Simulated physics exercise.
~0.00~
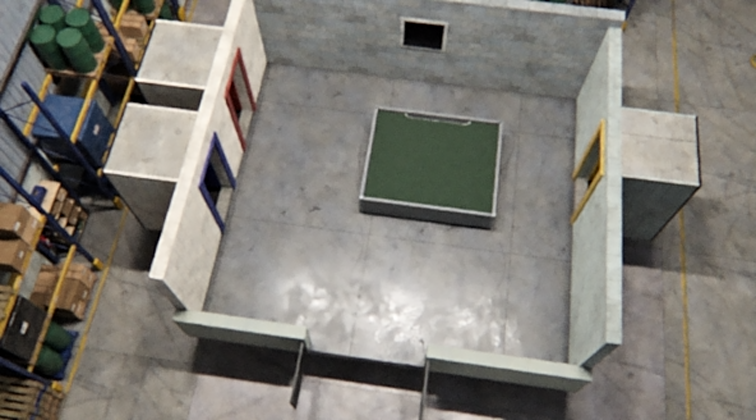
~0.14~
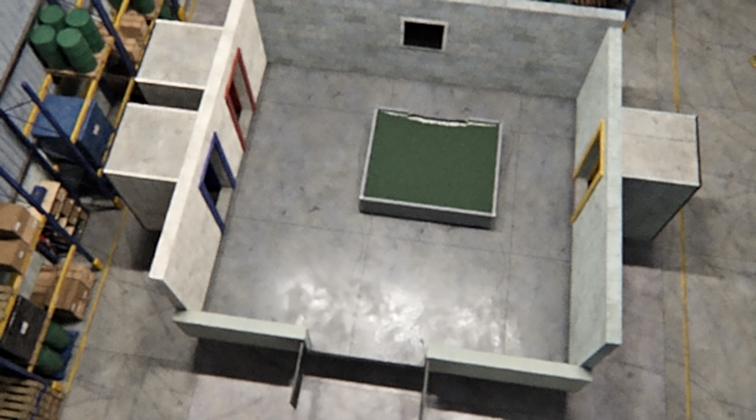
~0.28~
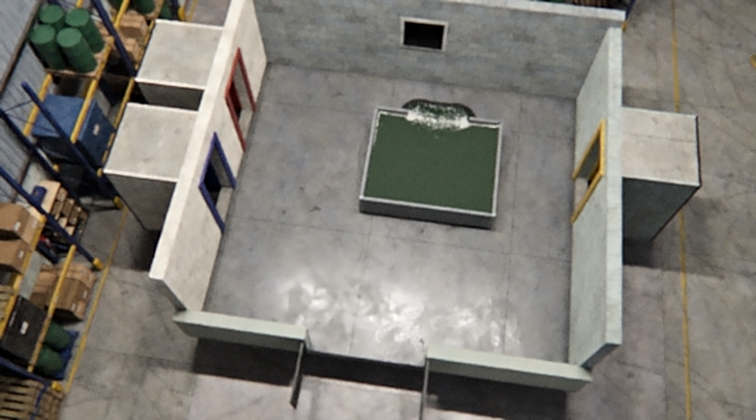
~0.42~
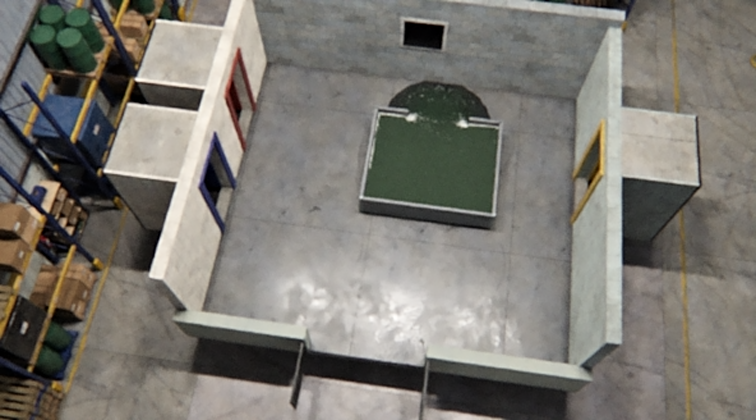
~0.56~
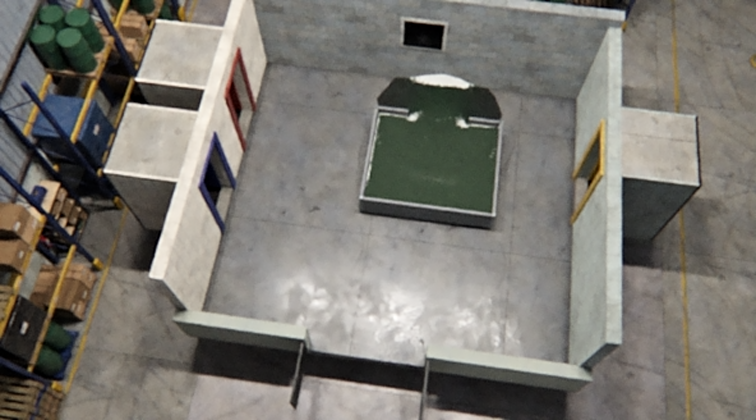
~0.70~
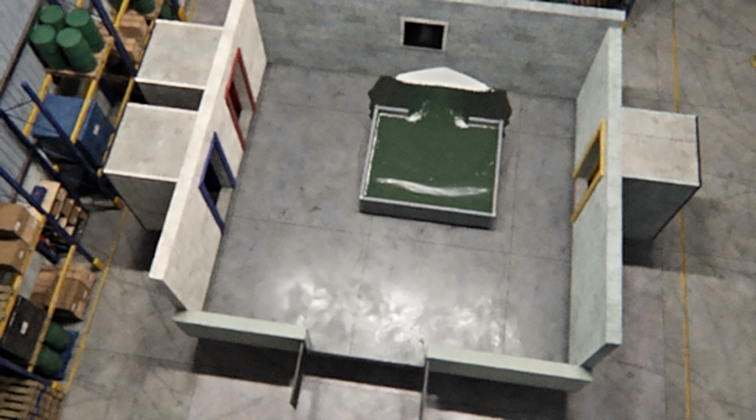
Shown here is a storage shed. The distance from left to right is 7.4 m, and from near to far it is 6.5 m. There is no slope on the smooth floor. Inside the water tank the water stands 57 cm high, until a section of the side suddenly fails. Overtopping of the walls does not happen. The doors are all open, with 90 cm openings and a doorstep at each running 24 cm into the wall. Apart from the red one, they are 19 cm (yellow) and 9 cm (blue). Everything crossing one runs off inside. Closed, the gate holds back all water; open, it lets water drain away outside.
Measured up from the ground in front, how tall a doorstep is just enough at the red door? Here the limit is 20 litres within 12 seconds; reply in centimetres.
It needs to be about 10.5 cm tall.
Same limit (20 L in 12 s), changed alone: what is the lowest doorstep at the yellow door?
Yellow door - some 5.5 centimetres.
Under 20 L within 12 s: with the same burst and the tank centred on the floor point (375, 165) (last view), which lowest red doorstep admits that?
A height near 9.5 cm.
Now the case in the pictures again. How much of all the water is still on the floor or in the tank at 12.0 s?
Remaining share: Around 90 %.
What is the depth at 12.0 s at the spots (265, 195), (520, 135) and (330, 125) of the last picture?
Roughly 4, 4 and 3 cm, in turn.
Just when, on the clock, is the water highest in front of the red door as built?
3.4 s.
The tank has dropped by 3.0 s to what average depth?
I'd put it near 31 cm.
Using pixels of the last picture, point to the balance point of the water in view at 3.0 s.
The balance point sits at roughly (434, 142).
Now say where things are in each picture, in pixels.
The first frame shows the water tank at (433, 161) is whole and still, 57 cm deep; the red door at (241, 104) is dry.
In the second frame, the front is at a hidden place, 0.3 m from the gap on the far side; 0.3 m2 of floor is wet, 57 cm left at the back.
In the third frame, water pours out on the far side and has run 0.7 m, to (421, 102); about 10 cm deep outside, 57 cm at the back.
In the fourth frame, the front is at (423, 85), 1.2 m from the gap on the far side; 2.1 m2 of floor is wet, 57 cm left at the back.
In the fifth frame, the front is at (484, 88), 1.4 m from the gap on the far side; 2.9 m2 of floor is wet, 57 cm left at the back.
In the sixth frame, water pours out on the far side and has run 1.5 m, to (386, 76); about 8 cm deep outside, 56 cm at the back; the red door at (241, 104), 4.3 m from the gap, is still 3.2 m from the nearest water.
After 1.4 s water covers 10 % of the floor, deepest (45 cm) near (438, 89); it has not reached the red door.
After 3.0 s water covers 35 % of the floor, deepest (32 cm) near (569, 98); 15 cm at the red door, 1 litre in over its 10 cm doorstep.
After 12.0 s water covers 100 % of the floor, deepest (10 cm) near (370, 221); 6 cm at the red door, 26 litres in over its 10 cm doorstep.
At the red door as built, the water arrived by 2.6 s and peaked near 16 cm at 3.4 s.
With a doorstep of 9 cm, 37 litres would have come in within the 12 s; with 12 cm, 11 litres. So under 20 litres takes about 10.5 cm.
